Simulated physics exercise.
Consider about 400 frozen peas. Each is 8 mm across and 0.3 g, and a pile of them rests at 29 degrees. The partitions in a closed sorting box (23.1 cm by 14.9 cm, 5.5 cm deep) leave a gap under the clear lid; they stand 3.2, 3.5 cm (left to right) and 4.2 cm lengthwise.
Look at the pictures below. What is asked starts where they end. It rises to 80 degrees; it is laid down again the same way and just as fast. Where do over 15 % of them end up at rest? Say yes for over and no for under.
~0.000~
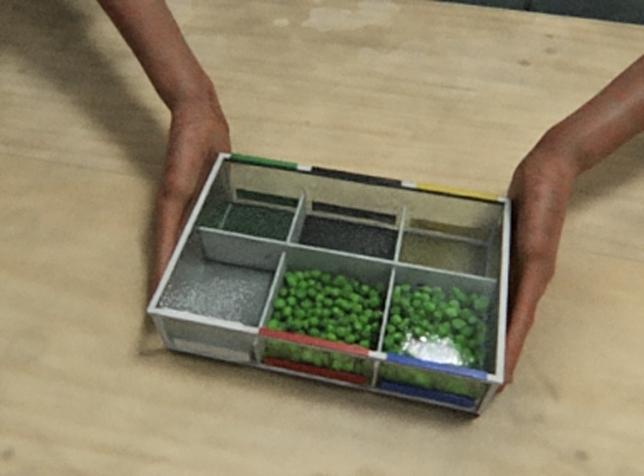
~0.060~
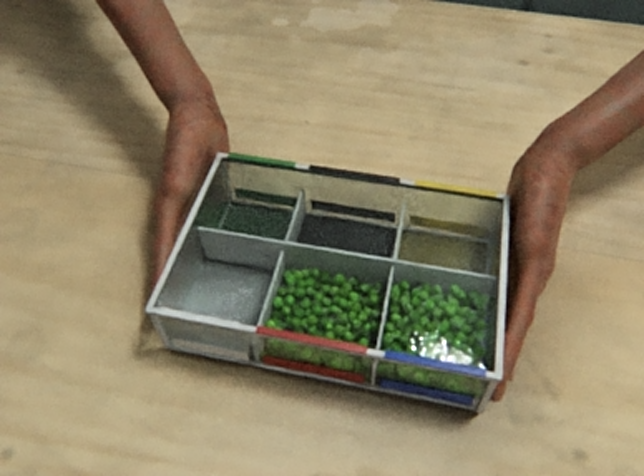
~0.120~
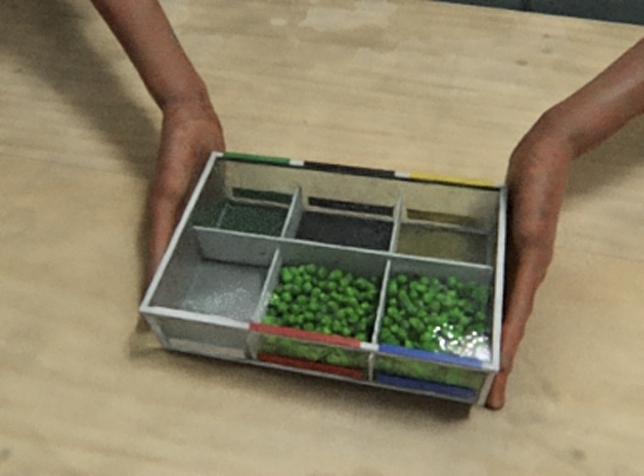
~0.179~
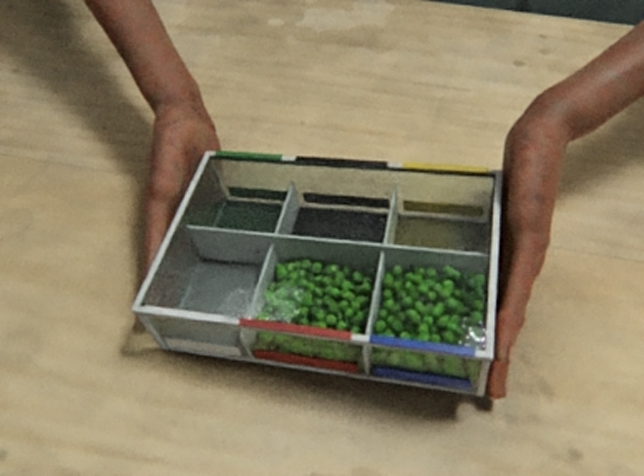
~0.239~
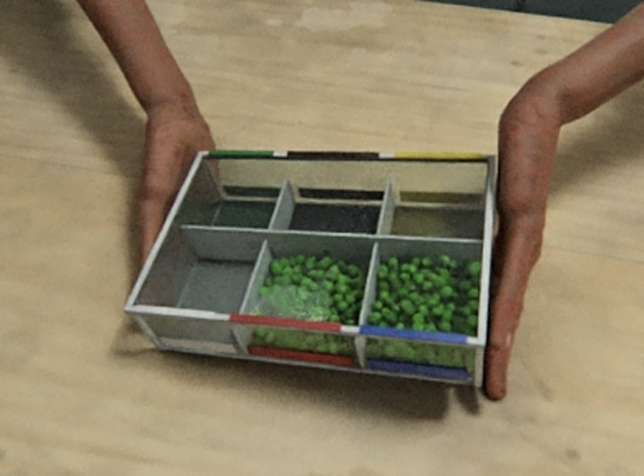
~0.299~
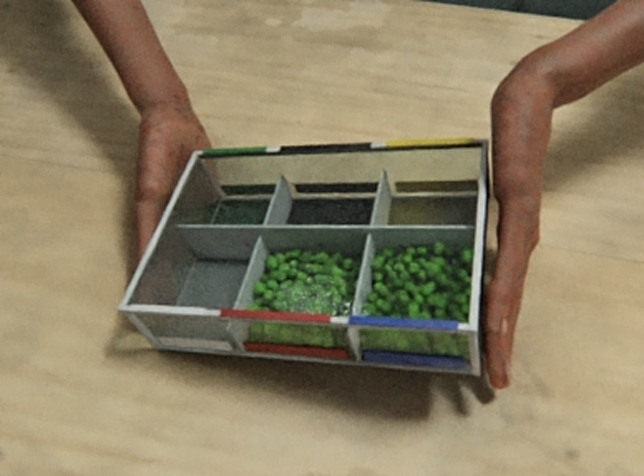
At the end, red: Beats the threshold; blue: Beats the threshold; green: Fails to beat the threshold; yellow: Fails to beat the threshold; white: Beats the threshold; black: Fails to beat the threshold.
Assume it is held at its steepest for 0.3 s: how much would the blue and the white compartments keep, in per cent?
That would leave blue with 30 percent and white with 35 percent.
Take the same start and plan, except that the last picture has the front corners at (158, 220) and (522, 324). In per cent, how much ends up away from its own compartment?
That would be some 10 in a hundred.
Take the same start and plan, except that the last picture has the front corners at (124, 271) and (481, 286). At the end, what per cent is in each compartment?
So it works out as red at 35 percent, blue at 30 percent, green at 20 percent, yellow at 0 percent, white at 10 percent and black at 5 percent.
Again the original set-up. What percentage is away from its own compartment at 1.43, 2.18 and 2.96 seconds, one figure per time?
Around 15, then 35, then 35.
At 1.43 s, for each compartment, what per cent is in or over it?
You'd find red at 45, blue at 45, green at 0, yellow at 0, white at 10 and black at 0 per cent.
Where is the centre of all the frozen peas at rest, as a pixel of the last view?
I'd put it at about (285, 314).
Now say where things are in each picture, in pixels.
In the first frame, box tilt 0 degrees, front corners at (155, 309) and (496, 377); red 50 %, blue 50 %.
In the second frame, box tilt 1 degrees, front corners at (153, 309) and (495, 374).
In the third frame, box tilt 4 degrees, front corners at (147, 308) and (491, 365), lowest corner left front.
In the fourth frame, box tilt 7 degrees, front corners at (140, 308) and (485, 353), lowest corner left front.
In the fifth frame, box tilt 11 degrees, front corners at (132, 308) and (478, 340), lowest corner left front.
In the sixth frame, box tilt 15 degrees, front corners at (126, 307) and (469, 326), lowest corner left front; red 50 %, blue 50 %. The box's pace is about 60 degrees a second.
Then, at 1.43 s, tilt 80 degrees; red 45 %, blue 45 %, white 10 %.
Then, at 2.18 s, tilt 36 degrees; red 35 %, blue 30 %, white 35 %.
Then, at 2.96 s, tilt 0 degrees; red 35 %, blue 30 %, white 35 %.
At rest (3.5 s), red 35 %, blue 30 %, green 0 %, yellow 0 %, white 35 %, black 0 %.
